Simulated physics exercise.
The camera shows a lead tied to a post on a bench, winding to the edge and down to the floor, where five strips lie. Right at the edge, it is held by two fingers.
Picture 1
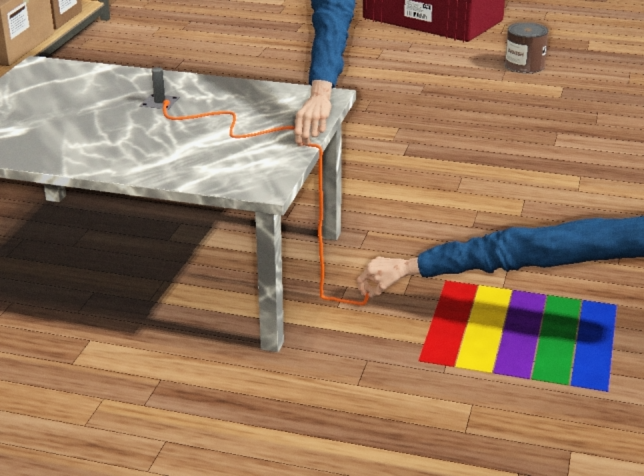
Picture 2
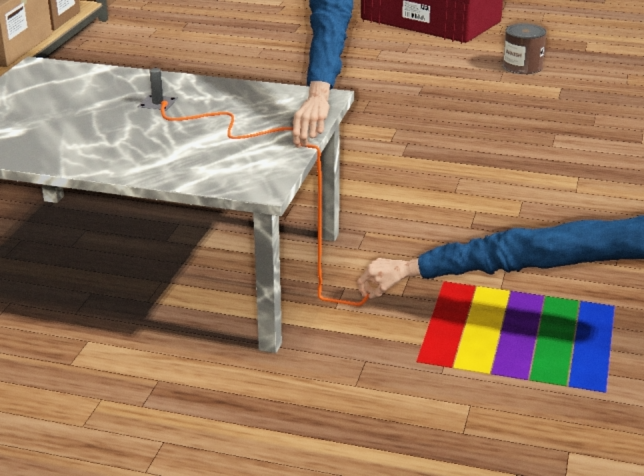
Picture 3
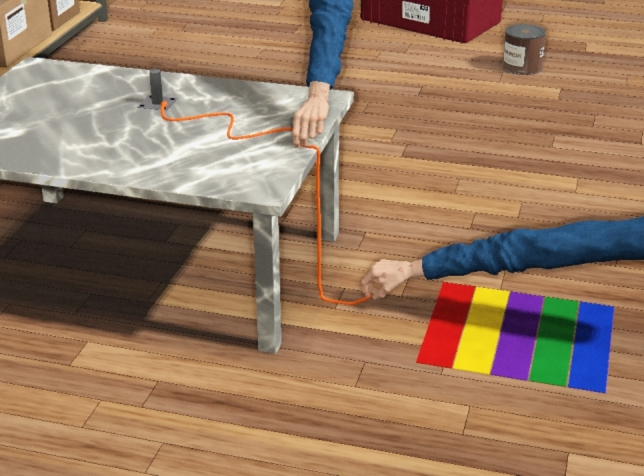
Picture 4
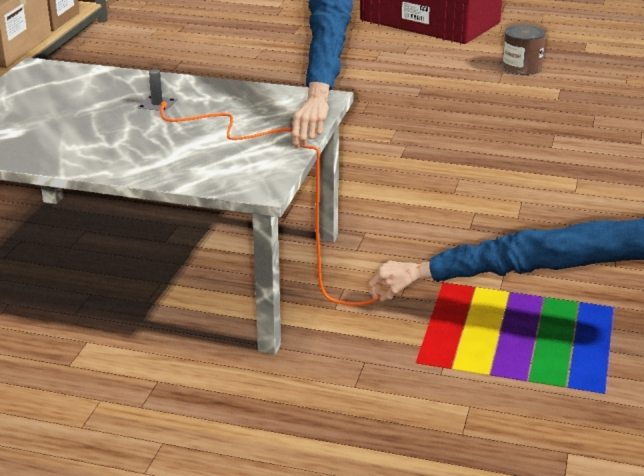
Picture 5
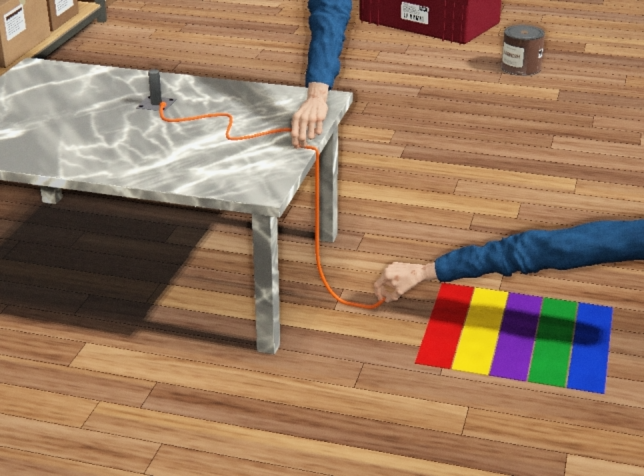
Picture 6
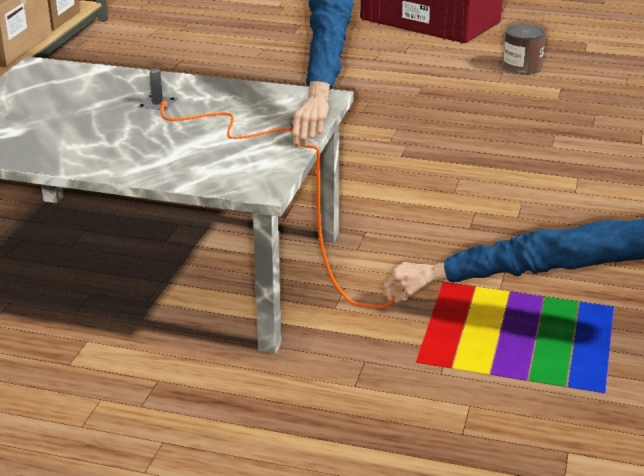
On a wood-plank floor seen from above at an angle, a grey marble-patterned table stands at left, with boxes, a dark red crate and a can behind. An orange cord winds from a dark post across the tabletop, under a blue-sleeved hand at the edge, and down to a second hand left of red, yellow, purple, green and blue strips. The lower hand slides slightly right, drawing the hanging cord into a softer curve, while the upper hand and camera stay still.
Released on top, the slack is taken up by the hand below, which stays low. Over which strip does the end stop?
Over the blue strip.
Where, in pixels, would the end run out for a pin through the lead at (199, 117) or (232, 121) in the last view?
(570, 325), then (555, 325).
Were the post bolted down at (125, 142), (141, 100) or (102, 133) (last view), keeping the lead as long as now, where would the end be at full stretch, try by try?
You'd get roughly (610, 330), (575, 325) and (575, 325), one for each try.
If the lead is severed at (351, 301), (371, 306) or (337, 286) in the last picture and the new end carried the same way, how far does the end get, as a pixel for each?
Approximate pixels, cut by cut: (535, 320); (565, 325); (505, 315).
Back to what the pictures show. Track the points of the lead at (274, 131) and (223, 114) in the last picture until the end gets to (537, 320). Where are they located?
First point (329, 163), second point (249, 120).
Early on, end near (537, 320); over purple.
Midway, end near (576, 326); over blue.
At the end of the slack, end near (599, 330); over blue. The blue one.
